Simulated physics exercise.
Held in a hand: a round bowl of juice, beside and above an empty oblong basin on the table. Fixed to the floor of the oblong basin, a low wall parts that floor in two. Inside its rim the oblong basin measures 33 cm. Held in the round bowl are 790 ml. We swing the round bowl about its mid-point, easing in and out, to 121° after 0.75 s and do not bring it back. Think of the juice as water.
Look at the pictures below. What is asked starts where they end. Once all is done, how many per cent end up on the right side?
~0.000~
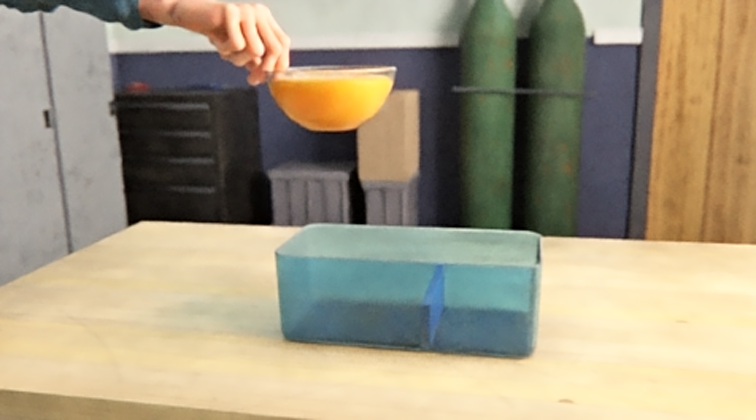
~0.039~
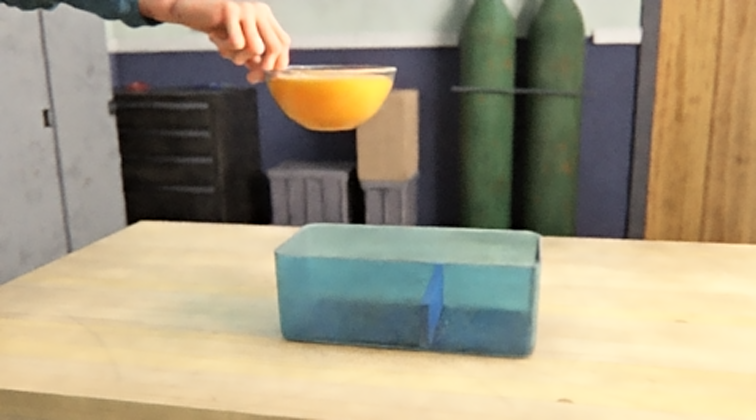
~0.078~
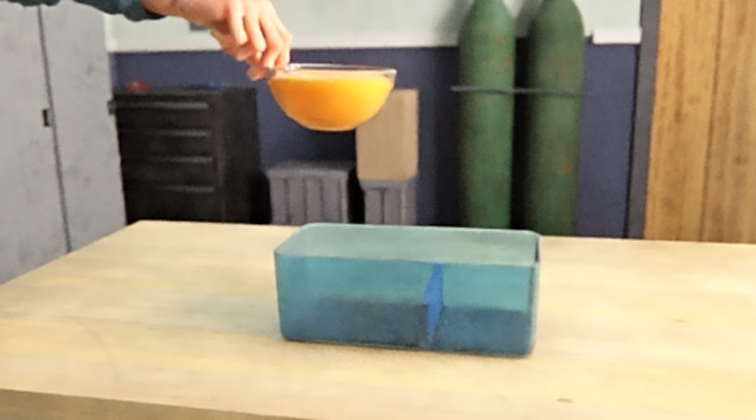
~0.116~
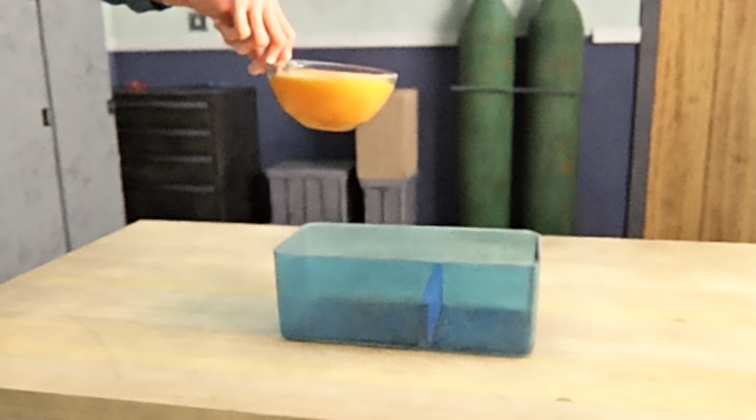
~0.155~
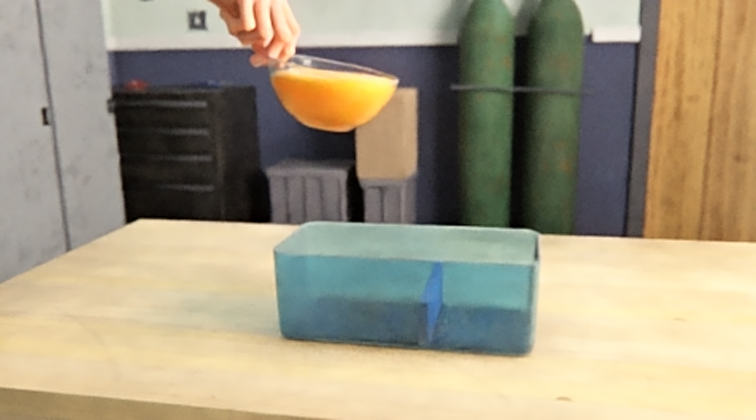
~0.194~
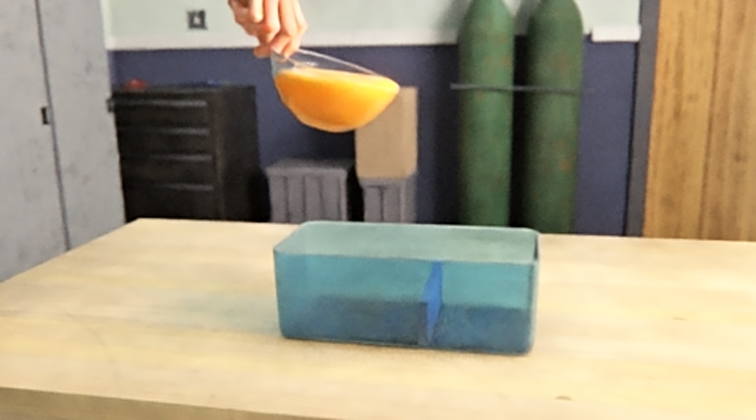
Roughly 55 percent ends up on the right side.
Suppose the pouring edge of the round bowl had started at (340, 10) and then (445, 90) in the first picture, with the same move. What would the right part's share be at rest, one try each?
In order, 10 and 75 per cent.
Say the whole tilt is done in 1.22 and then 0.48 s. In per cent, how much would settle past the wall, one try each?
Respectively 75 and 40 %.
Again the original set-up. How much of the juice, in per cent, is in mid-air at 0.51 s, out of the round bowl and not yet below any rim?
Roughly 60 percent.
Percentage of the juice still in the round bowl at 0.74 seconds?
0 per cent or thereabouts.
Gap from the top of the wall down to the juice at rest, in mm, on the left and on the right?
Looks like roughly 46 mm on the left and roughly 34 mm on the right.
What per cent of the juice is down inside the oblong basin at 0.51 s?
Some 28 per cent.
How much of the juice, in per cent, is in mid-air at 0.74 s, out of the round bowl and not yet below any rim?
Some 12 % is up in the air.
By 0.51 s the tilt is 93° and 13 per cent is still to pour, 2 is left of the wall and 26 right of it.
By 0.74 s the tilt is 121° and 0 per cent is still to pour, 36 is left of the wall and 53 right of it.
By 0.99 s the tilt is 121° and 0 per cent is still to pour, 42 is left of the wall and 55 right of it.
By 1.25 s the tilt is 121° and 0 per cent is still to pour, 42 is left of the wall and 55 right of it.
At rest 42 per cent lies left of the wall, 55 right of it and 3 outside.
